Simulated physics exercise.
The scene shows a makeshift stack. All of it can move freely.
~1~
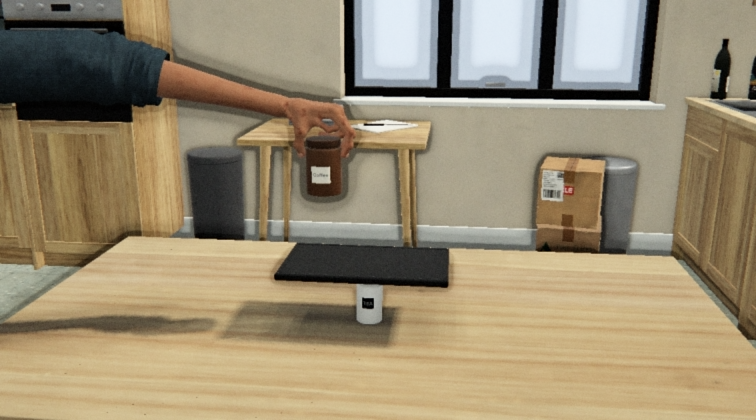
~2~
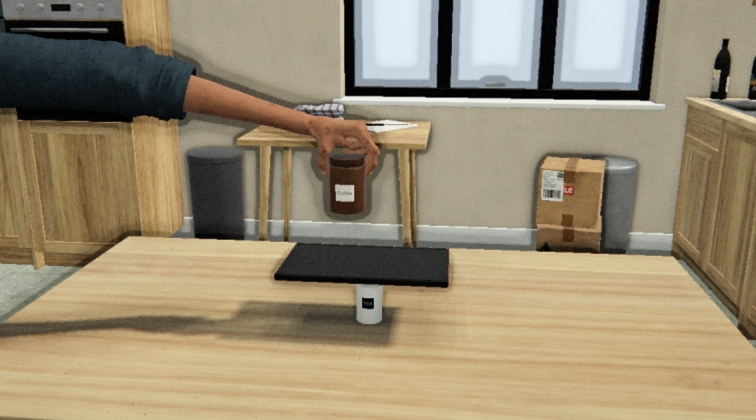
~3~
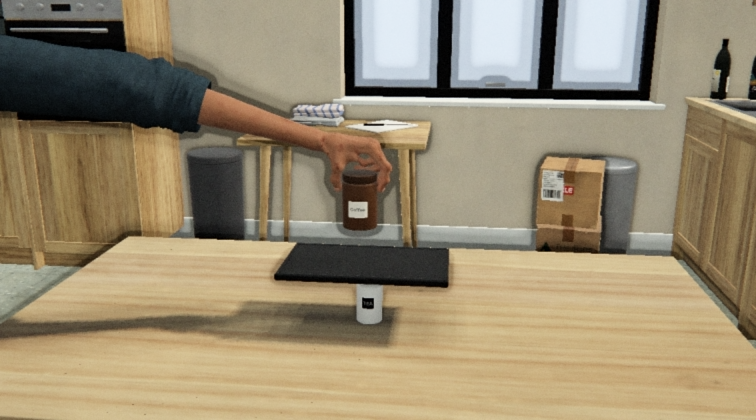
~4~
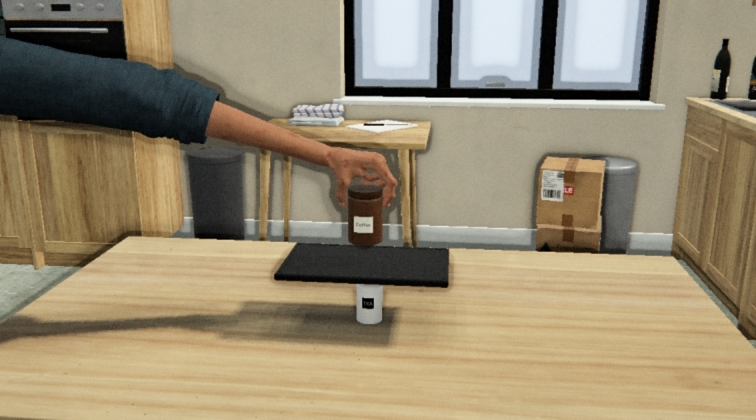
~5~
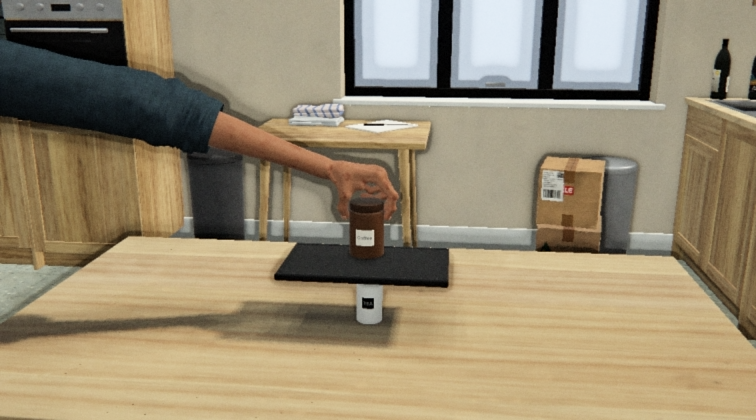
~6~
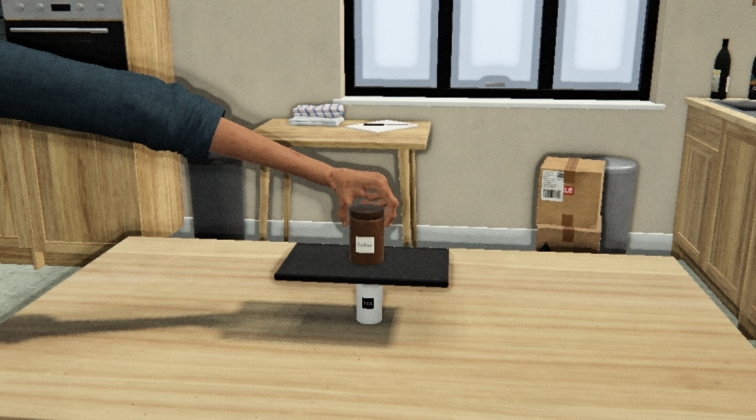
An arm in a dark blue sleeve reaches in from the left across a kitchen, seen from a fixed view facing a pale wooden table. A flat black lid lies across a small white container at the table's centre, with a side table, cardboard box and window behind. The hand carries a brown jar rightward and down, sets it on the lid and keeps hold.
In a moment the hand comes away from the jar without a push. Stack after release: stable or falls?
It will most likely stay balanced.
Then, 0.20 s after the last picture, nothing has stirred.
Then, 0.60 s after the last picture, brown jar resting near (367, 235).
At rest, all 3 in place. Seen from the same camera at the end, brown jar near (367, 235). The stack holds.
